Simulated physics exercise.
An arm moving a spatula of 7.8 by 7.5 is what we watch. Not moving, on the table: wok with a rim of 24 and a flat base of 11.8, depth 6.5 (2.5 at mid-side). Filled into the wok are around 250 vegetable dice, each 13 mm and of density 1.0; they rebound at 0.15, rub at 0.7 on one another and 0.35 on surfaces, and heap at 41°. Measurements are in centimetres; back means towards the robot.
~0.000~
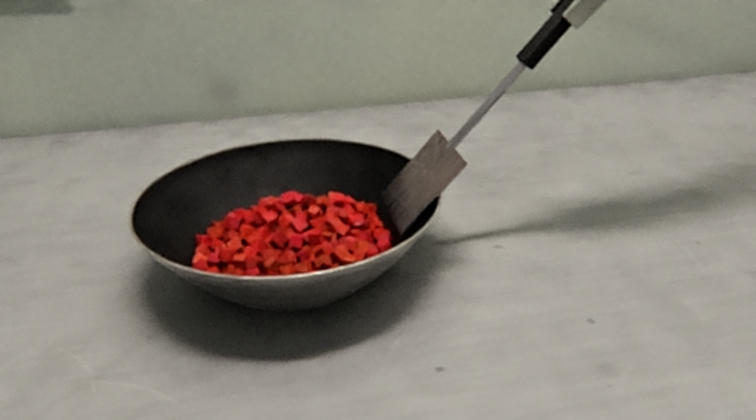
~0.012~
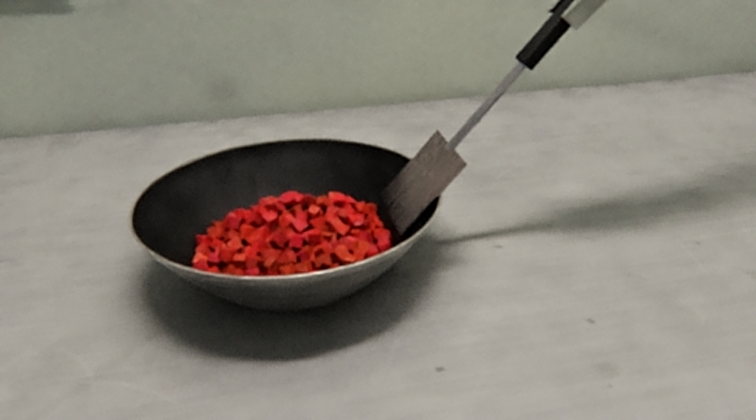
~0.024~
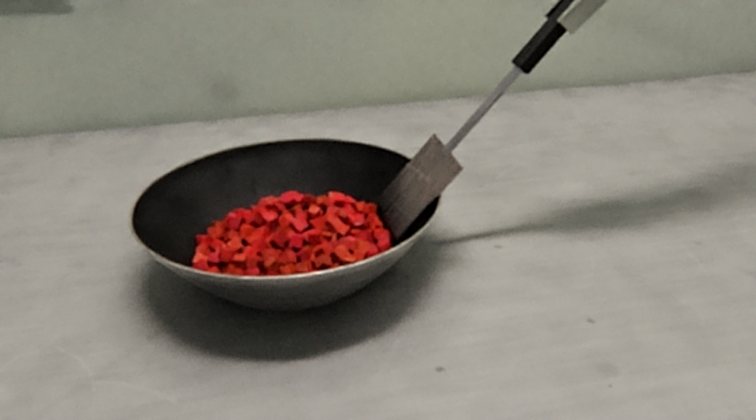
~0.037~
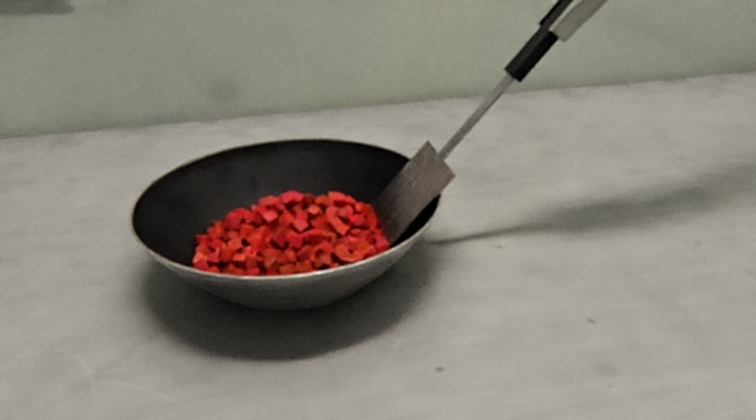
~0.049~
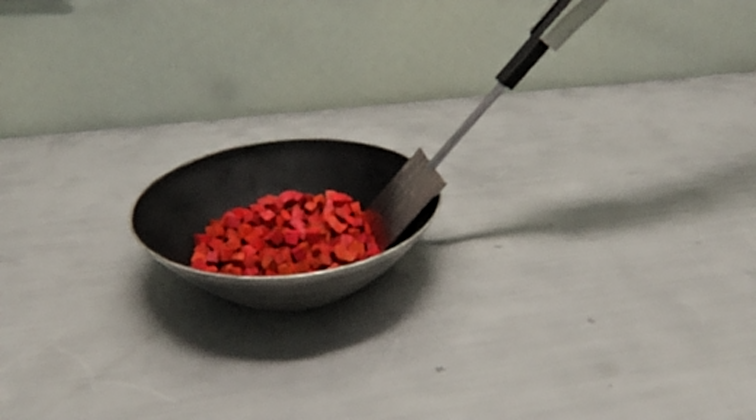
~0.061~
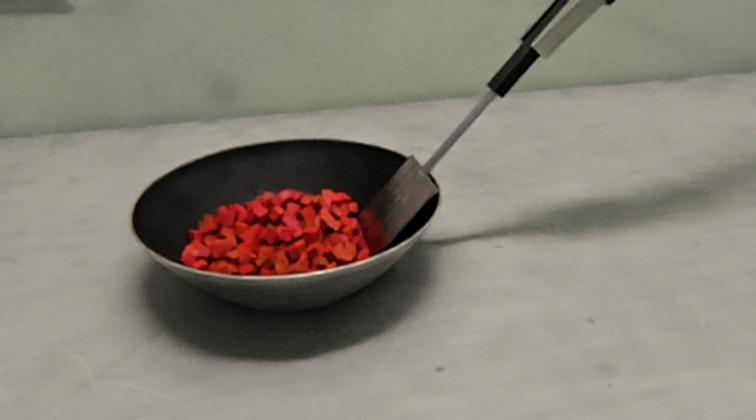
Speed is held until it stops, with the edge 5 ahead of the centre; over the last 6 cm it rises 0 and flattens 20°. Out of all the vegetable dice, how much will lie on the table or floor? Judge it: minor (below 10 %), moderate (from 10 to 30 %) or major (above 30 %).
My judgement: Minor.
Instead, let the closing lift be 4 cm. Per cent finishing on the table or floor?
It comes to around 0 percent.
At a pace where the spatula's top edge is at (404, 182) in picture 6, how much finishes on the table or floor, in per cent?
My guess is around 20 percent.
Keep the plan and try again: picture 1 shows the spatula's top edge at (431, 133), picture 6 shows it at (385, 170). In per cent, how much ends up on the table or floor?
Around 10 per cent finishes on the table or floor.
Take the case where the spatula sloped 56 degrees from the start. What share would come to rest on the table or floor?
That would leave close to 5 per cent on the table or floor.
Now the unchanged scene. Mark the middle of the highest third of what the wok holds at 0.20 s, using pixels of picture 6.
Near pixel (187, 222).
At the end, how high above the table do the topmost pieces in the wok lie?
Some 8.0 cm above the table.
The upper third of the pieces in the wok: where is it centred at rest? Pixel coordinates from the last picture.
You'll find it at about (188, 221).
After 0.13 s, sloping 48°, highest piece 7 above the table; 248 in the wok.
After 0.20 s, sloping 38°, highest piece 8 above the table; 247 in the wok, 1 on the blade or in flight.
After 0.44 s, sloping 28°, highest piece 8 above the table; 232 in the wok, 16 on the table or floor.
After 1.49 s, sloping 28°, highest piece 7 above the table; 232 in the wok, 16 on the table or floor.
At rest, 232 in the wok, 16 on the table or floor. That is 6 % on the table or floor.
